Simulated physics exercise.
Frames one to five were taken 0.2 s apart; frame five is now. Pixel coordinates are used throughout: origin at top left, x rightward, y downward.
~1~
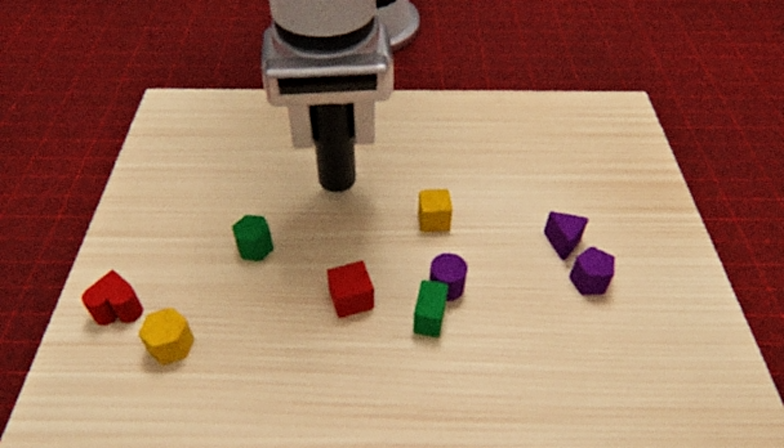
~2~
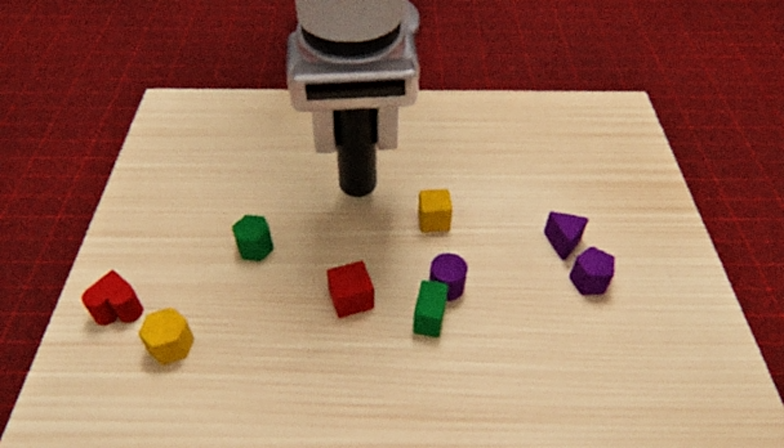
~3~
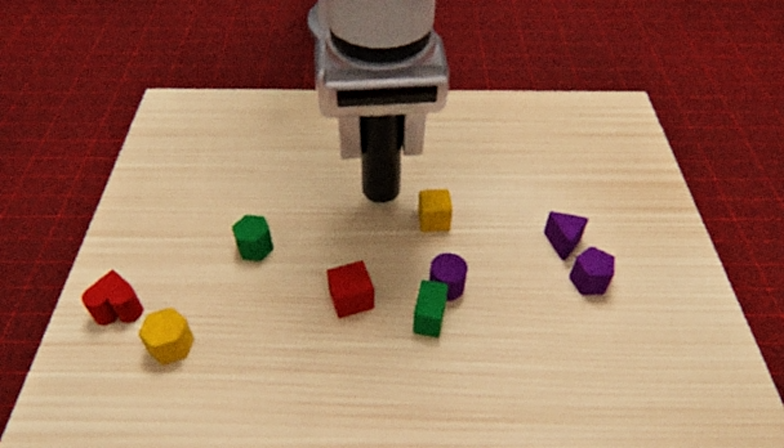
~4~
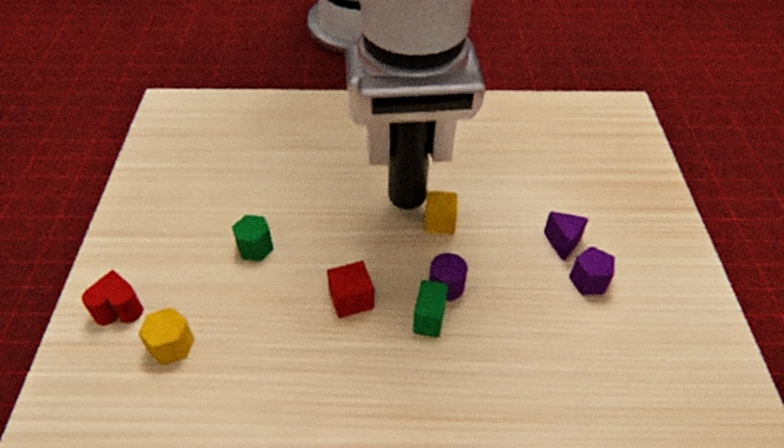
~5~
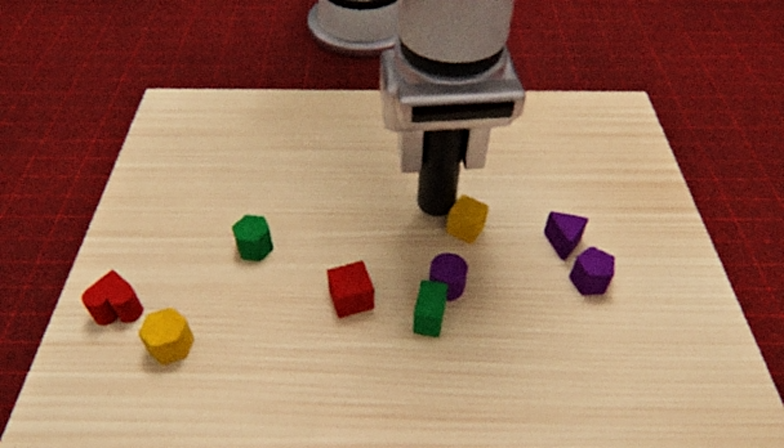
A robot arm with a black rod moved steadily right across a wooden board scattered with colored blocks, then nudged the yellow square block a little to the right, turning it slightly.
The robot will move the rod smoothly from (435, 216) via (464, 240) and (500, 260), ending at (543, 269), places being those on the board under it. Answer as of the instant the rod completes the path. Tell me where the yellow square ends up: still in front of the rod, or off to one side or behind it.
When the path ends, it will sit ahead of the rod.
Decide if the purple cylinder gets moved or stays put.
It sits in its place.
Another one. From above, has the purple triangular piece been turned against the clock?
Yes.
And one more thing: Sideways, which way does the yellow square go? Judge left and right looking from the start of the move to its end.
Answer: Leftward.
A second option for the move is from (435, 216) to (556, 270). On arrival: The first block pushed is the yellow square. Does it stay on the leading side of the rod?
Before the rod.
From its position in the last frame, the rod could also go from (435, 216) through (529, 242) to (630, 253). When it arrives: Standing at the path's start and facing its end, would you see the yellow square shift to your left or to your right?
It heads right.
On the path given first. One third of the way, rod at (466, 227); yellow square at (504, 227), turned 30° anticlockwise.
Two thirds of the way, rod at (503, 247); yellow square at (542, 240), turned 40° anticlockwise.
At the end, rod at (547, 256); purple cylinder not moved; yellow square at (585, 244), turned 55° anticlockwise; purple triangular piece at (590, 219), turned 45° anticlockwise; purple five-sided block at (616, 267), turned 35° clockwise.
